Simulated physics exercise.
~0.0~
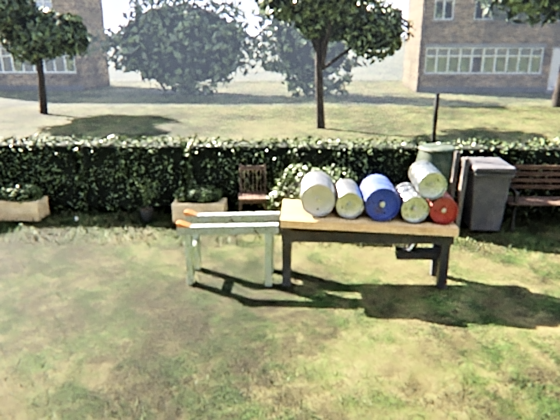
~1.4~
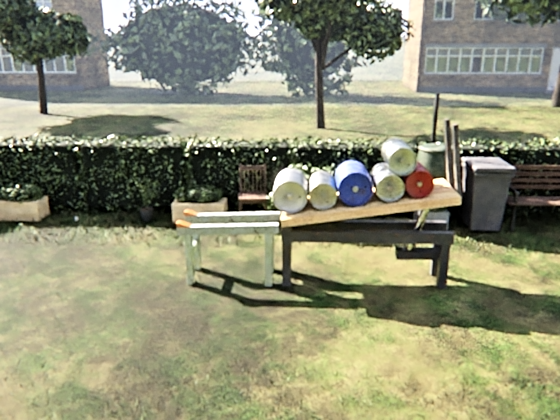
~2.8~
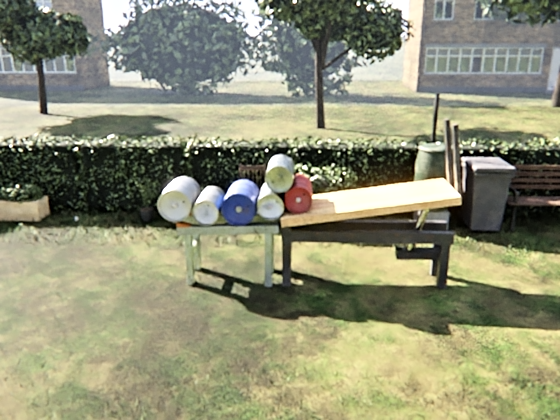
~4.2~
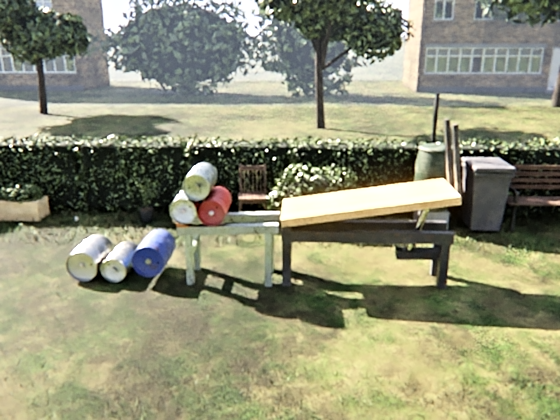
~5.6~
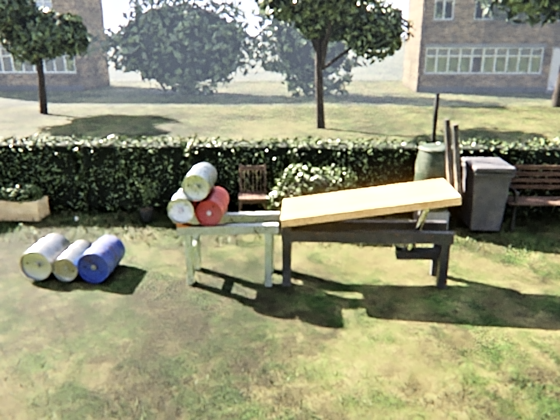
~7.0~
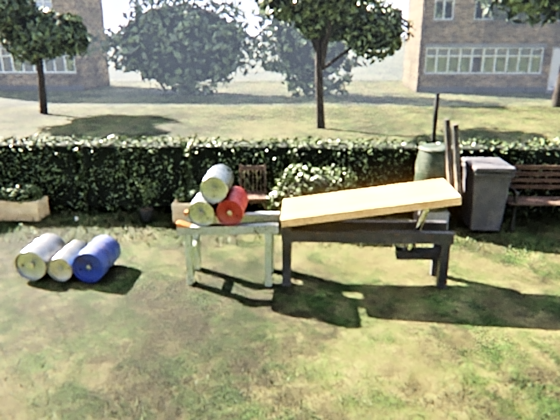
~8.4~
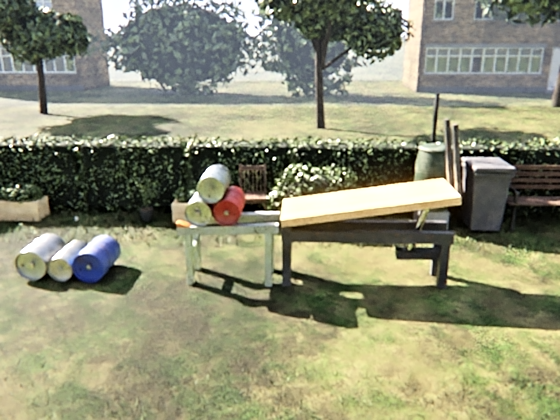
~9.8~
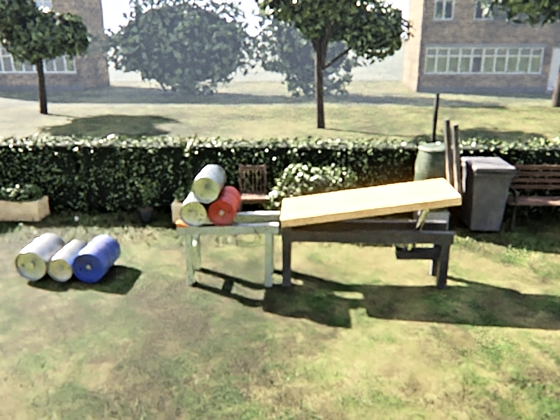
The footage shows a wooden deck tilting up beside a lower rack, sending six barrels rolling left onto it. Three, including the blue one, drop off the far end onto the grass, while the red one and two pale ones stay piled on the rack.
